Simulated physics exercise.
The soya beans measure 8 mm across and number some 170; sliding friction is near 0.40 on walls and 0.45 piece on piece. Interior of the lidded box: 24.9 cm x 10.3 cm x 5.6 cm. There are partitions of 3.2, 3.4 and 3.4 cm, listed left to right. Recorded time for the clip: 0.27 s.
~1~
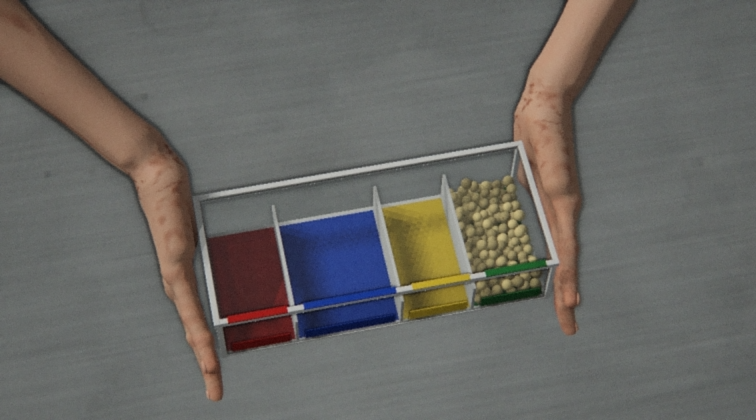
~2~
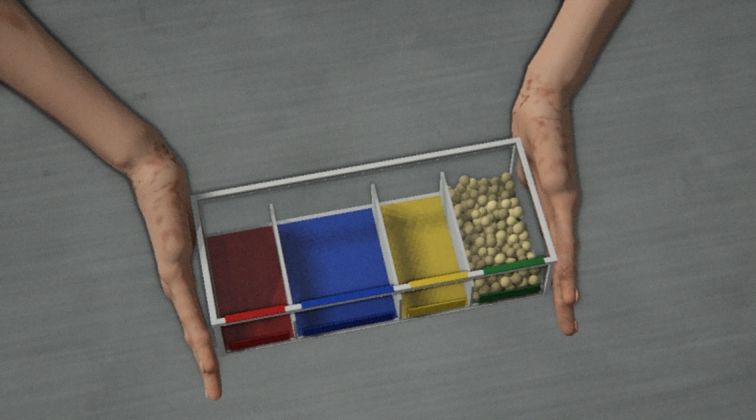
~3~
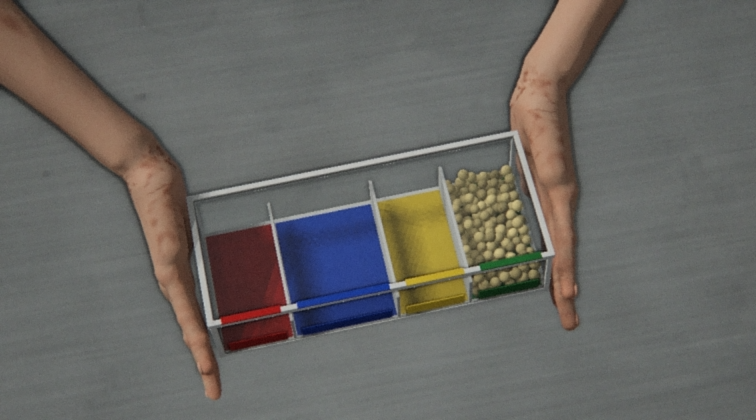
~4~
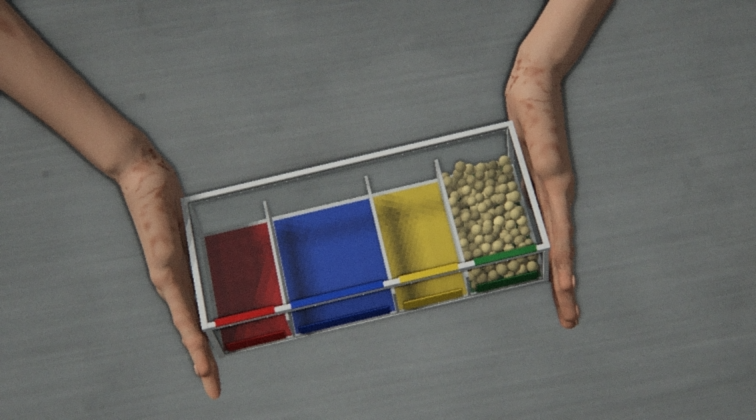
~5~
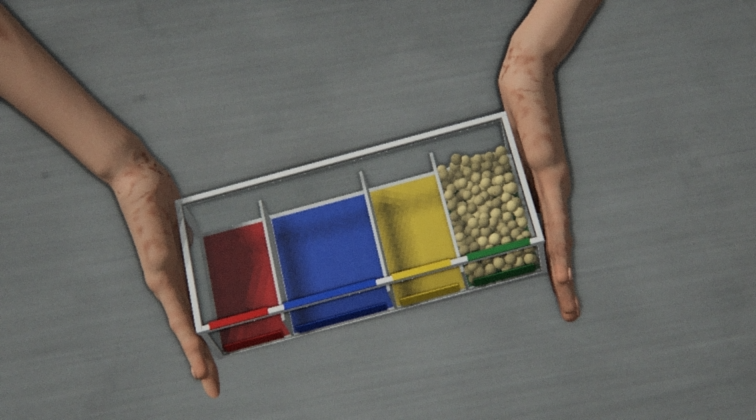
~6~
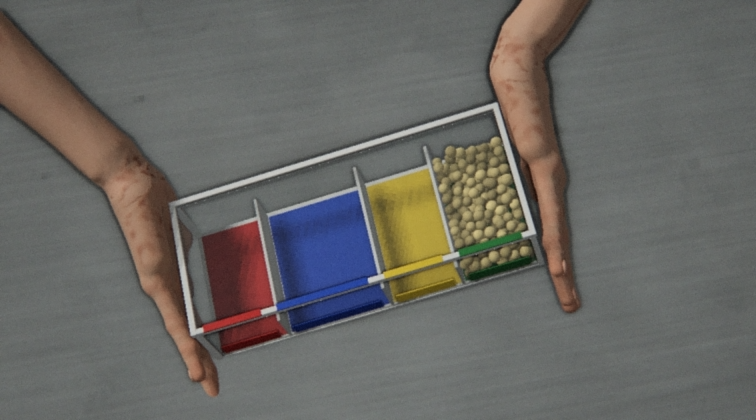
At first, two hands hold a clear box with red, blue, yellow and green sections, pale round beans filling the green one at the right. The hands then gradually tilt the box, raising its right end and shifting it slightly left, while the beans stay in the green section.
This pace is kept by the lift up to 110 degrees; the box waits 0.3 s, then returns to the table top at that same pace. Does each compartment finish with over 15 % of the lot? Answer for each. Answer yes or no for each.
Red compartment: Yes, blue compartment: No, green compartment: No, yellow compartment: No.
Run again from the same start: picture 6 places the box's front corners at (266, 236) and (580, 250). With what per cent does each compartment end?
The compartments end with red 0 per cent, blue 0 per cent, green 100 per cent and yellow 0 per cent.
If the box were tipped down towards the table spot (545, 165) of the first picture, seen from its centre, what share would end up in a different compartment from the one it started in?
Something like 0 in a hundred.
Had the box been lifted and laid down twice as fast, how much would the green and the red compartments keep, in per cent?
Green 0 %, red 100 %.
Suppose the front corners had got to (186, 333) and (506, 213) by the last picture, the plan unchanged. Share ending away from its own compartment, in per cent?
I'd put it at about 100 per cent.
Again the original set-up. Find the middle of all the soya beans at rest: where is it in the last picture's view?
Resting centre estimate: Around (241, 303).
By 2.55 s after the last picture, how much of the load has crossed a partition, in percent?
Near 100 per cent of it.
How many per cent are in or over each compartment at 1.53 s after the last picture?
Red 60, blue 20, green 0, yellow 15.
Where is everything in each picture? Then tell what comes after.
In the first frame, box tilt 0 degrees, front corners at (219, 321) and (553, 261); green 100 %.
In the second frame, box tilt 1 degrees, front corners at (217, 321) and (551, 258).
In the third frame, box tilt 3 degrees, front corners at (213, 322) and (548, 253), lowest corner left front.
In the fourth frame, box tilt 7 degrees, front corners at (208, 325) and (544, 245), lowest corner left front.
In the fifth frame, box tilt 11 degrees, front corners at (202, 328) and (538, 238), lowest corner left front.
In the sixth frame, box tilt 15 degrees, front corners at (197, 331) and (530, 232), lowest corner left front; green 100 %.
Then, 1.53 s after the last picture, tilt 110 degrees; red 60 %, blue 20 %, yellow 15 %.
Then, 2.55 s after the last picture, tilt 55 degrees; red 100 %.
Then, 3.55 s after the last picture, tilt 0 degrees; red 100 %.
In the end, red 100 %, blue 0 %, green 0 %, yellow 0 %.
